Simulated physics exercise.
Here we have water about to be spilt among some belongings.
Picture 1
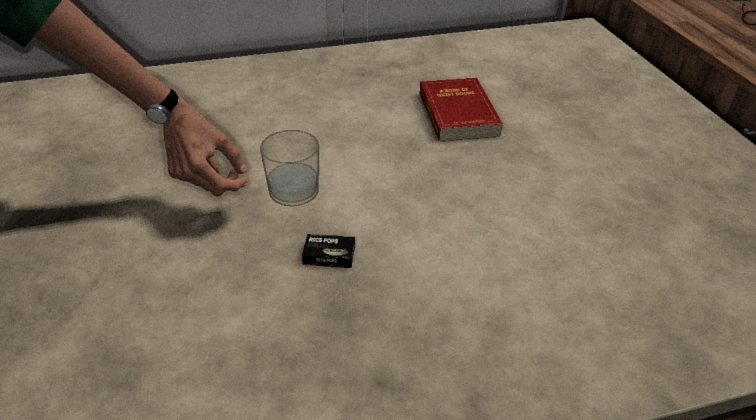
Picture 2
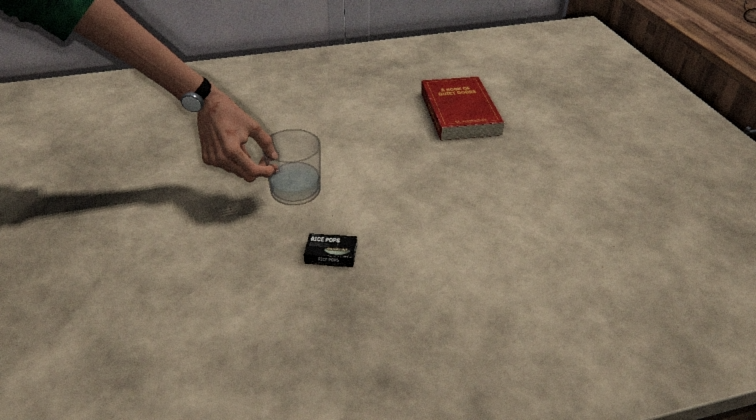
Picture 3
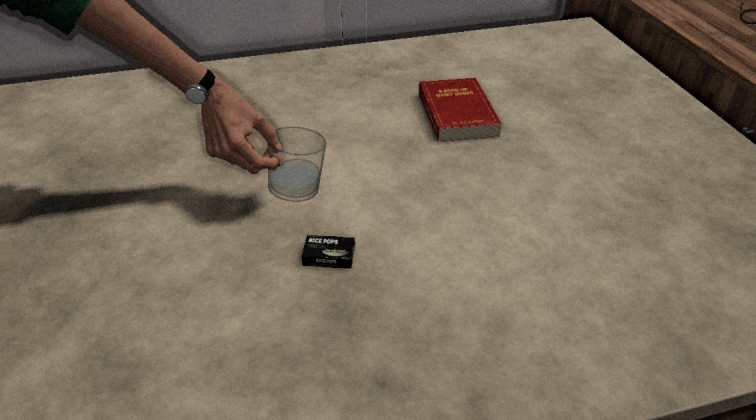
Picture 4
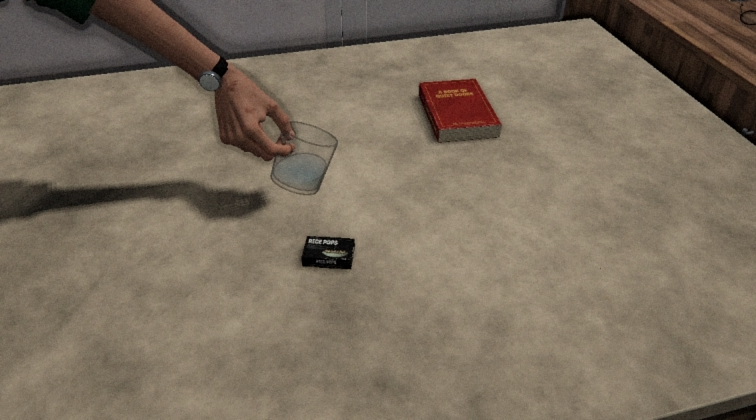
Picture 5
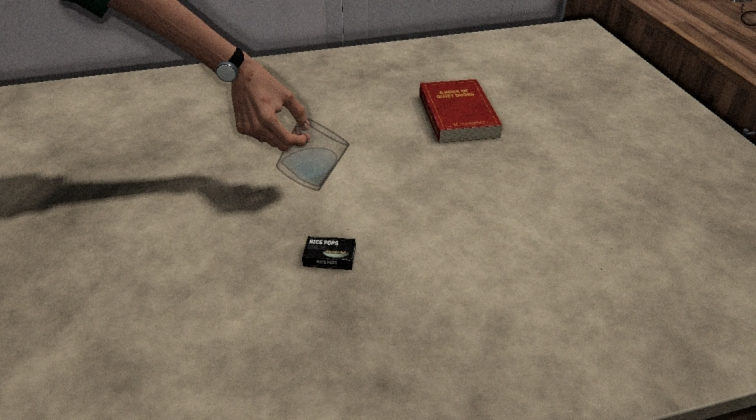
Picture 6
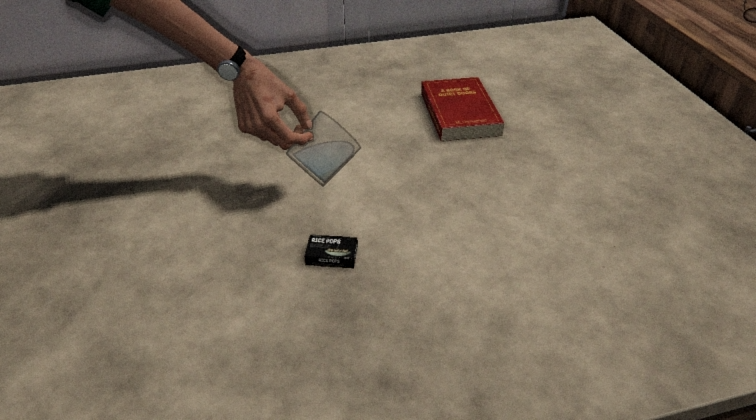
At first, a hand wearing a watch reaches from the left toward an upright glass holding a little water, near a small black box and a red book. The fingers take hold of its side, then tilt the glass steadily to the right until it leans steeply above the table.
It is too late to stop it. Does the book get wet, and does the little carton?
The book is reached and the little carton escapes.
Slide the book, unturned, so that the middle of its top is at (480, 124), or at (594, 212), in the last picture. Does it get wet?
One: It is reached. Two: It escapes.
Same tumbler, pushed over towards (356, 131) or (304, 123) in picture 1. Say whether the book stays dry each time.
One: It gets wet. Two: It remains untouched.
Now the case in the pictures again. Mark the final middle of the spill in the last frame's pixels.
Roughly at (413, 114).
A moment on, the puddle covers about as much as a saucer; the book is reached; the little carton is untouched.
Further on, the puddle covers about as much as a plate; the book is reached; the little carton is untouched.
When it is over, the puddle covers about as much as a plate; the book is reached; the little carton is untouched.
